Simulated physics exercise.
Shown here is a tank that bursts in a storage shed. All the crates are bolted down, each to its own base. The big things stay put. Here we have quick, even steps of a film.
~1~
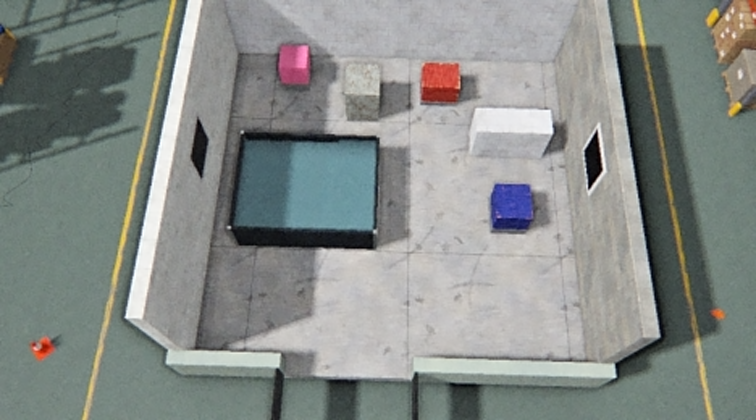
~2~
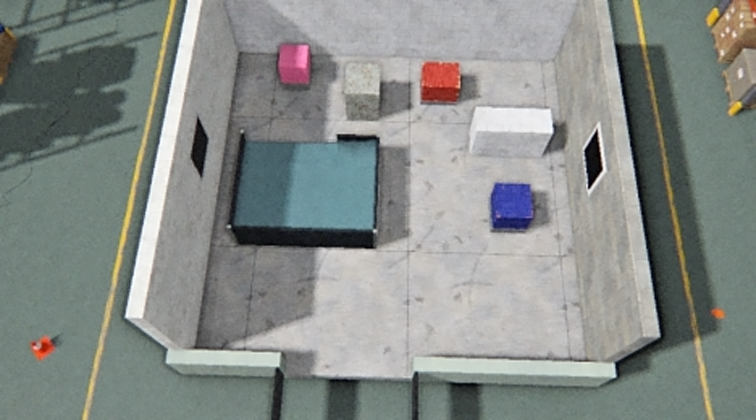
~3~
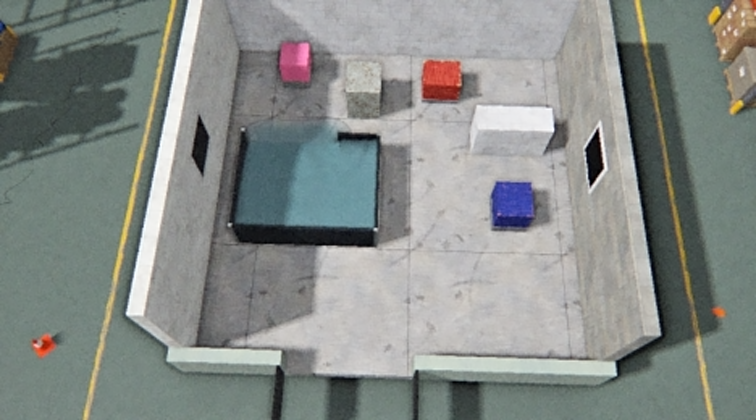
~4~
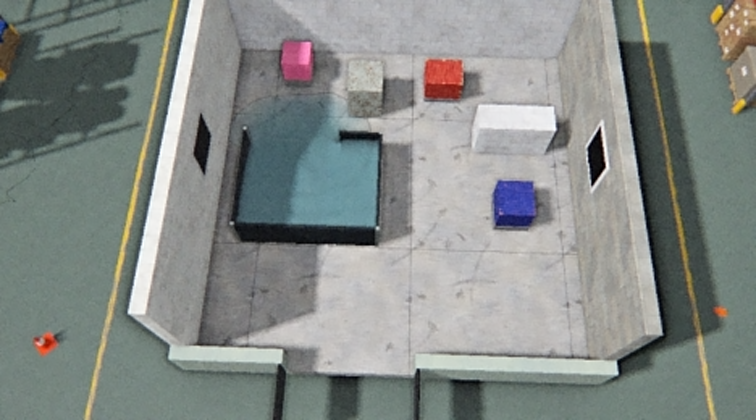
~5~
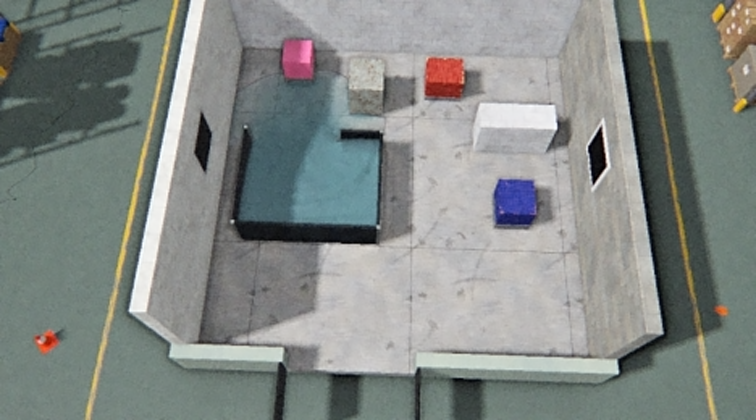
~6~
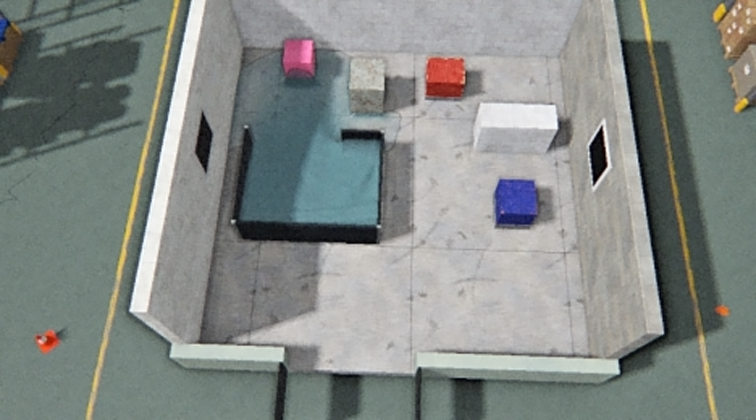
In a storage shed seen from above, an open tank of blue-green water stands whole near several coloured blocks, then bursts on its far side, and water pours through the gap and spreads across the floor toward the pink block.
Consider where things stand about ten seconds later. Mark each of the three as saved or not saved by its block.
Pink crate - not saved; blue crate - saved; red crate - not saved.
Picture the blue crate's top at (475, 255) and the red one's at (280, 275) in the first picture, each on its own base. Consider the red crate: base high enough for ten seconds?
The red one is not reached.
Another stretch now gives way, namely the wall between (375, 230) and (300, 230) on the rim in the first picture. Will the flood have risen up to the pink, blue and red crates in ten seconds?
The pink crate stays untouched; the blue crate stays untouched; the red crate stays untouched.
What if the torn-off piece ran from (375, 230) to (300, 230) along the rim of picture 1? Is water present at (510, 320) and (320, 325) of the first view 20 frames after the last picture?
Taking them in turn: Underwater, then underwater.
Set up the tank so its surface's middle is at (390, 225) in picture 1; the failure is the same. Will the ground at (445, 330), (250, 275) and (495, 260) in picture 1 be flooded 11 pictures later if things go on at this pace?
First unwetted; next unwetted; last unwetted.
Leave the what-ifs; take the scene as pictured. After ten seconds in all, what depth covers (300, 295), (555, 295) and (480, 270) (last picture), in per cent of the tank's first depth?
In that order: 4, 14 and 14 per cent.
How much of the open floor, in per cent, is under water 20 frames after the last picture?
It should be close to 40 %.
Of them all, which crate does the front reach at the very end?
Answer: The blue crate.
A moment on, water covers 20 % of the floor; the pink crate water round its plinth, the blue crate not reached, the red crate water round its plinth.
Next, water covers 25 % of the floor; the pink crate water round its plinth, the blue crate not reached, the red crate water round its plinth.
Then, water covers 40 % of the floor; the pink crate water round its plinth, the blue crate water round its plinth, the red crate water round its plinth.
Later, water covers 85 % of the floor; the pink crate water round its plinth, the blue crate water round its plinth, the red crate water round its plinth.
In the end, water covers 100 % of the floor; the pink crate was topped, the blue crate stayed above the water, the red crate was topped.
